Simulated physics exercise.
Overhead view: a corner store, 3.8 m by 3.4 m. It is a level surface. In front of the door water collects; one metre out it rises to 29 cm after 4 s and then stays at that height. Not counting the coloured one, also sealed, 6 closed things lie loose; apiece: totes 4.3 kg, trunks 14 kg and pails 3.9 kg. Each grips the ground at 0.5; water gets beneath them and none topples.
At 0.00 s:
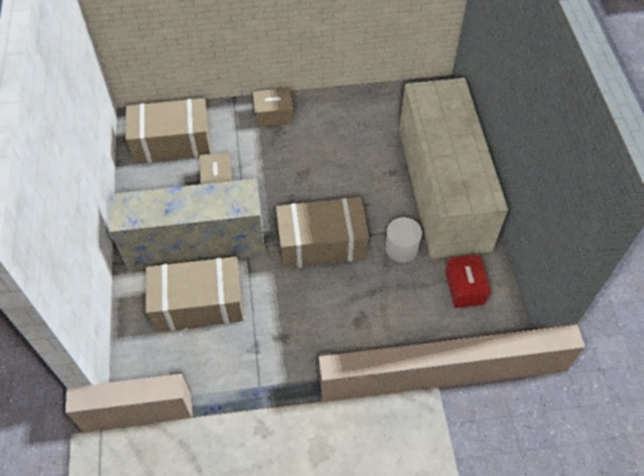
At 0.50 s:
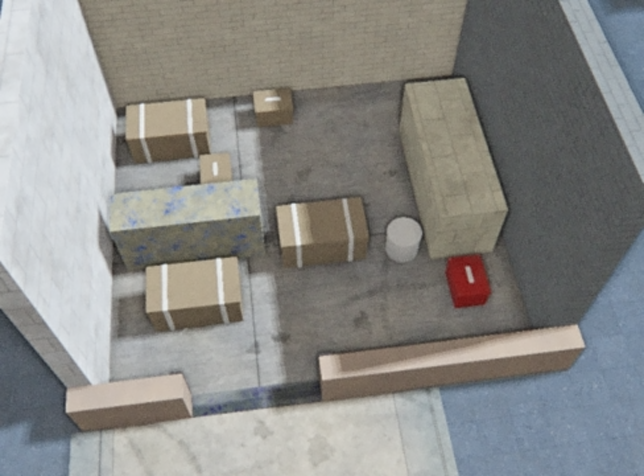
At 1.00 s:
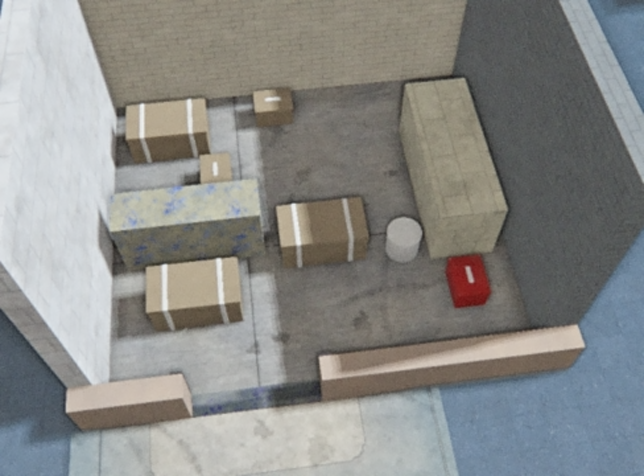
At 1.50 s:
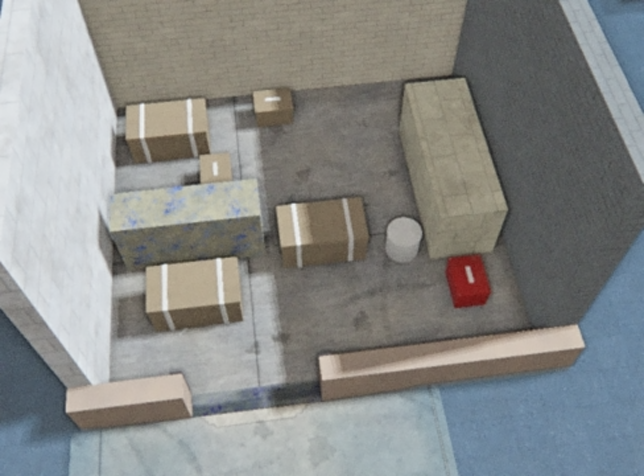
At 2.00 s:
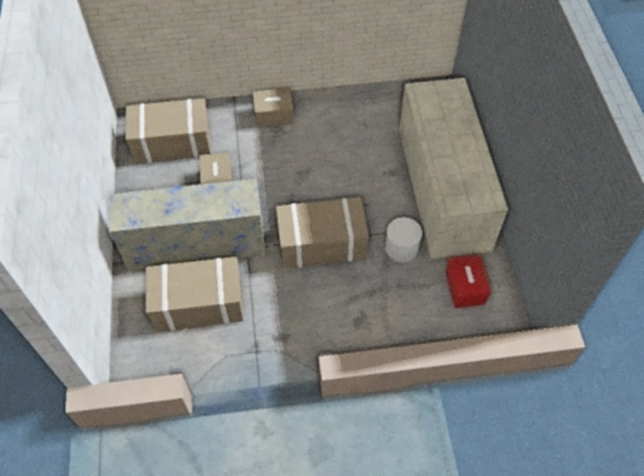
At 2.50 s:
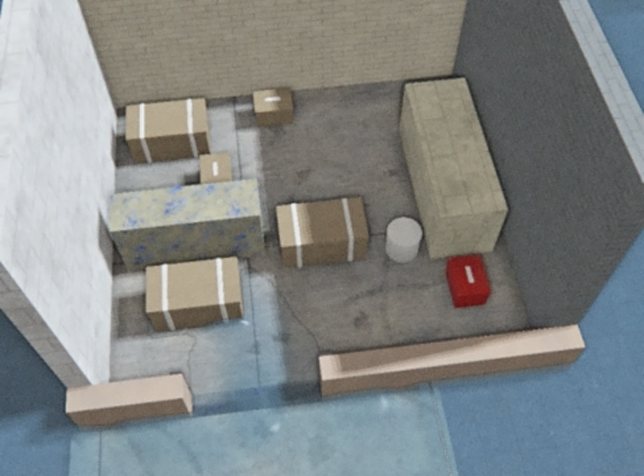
A corner store with pale brick and grey walls is seen from above, its level floor open at a doorway in the low front wall. Taped brown boxes stand left and centre, around a mottled block, with a white pail and a red tote right of centre beside a long tan block. Blue water spreads outside, then creeps through the doorway across the floor, while everything inside stays still.
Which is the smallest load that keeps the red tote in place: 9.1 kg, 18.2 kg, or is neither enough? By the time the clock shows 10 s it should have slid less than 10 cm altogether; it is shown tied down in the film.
The heavier one is needed and sufficient.
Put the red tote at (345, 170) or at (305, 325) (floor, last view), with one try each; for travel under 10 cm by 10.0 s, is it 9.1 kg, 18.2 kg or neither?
Well, first neither mass is sufficient, and next neither mass is sufficient.
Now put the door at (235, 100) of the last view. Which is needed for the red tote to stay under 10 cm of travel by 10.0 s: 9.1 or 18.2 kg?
In that case both options fail.
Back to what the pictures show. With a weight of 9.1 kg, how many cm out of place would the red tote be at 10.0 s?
Close to 20 centimetres.
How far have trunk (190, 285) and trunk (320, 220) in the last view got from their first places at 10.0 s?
They've ended up 60 cm and 200 cm away, in that order.
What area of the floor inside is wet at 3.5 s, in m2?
Some 3.5 m2.
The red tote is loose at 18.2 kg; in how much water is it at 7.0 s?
Around 2 cm.
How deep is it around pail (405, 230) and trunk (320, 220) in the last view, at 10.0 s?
About 7 and 21 cm.
After 3.5 s the red tote would be 0 cm from its start with 9.1 kg and 0 cm from its start with 18.2 kg; 0 cm of water round it then.
After 4.5 s the red tote would be 0 cm from its start with 9.1 kg and 0 cm from its start with 18.2 kg; 1 cm of water round it then.
After 7.0 s the red tote would be 0 cm from its start with 9.1 kg and 0 cm from its start with 18.2 kg; 2 cm of water round it then.
After 10.0 s the red tote would be 16 cm from its start with 9.1 kg and 0 cm from its start with 18.2 kg; 10 cm of water round it then.
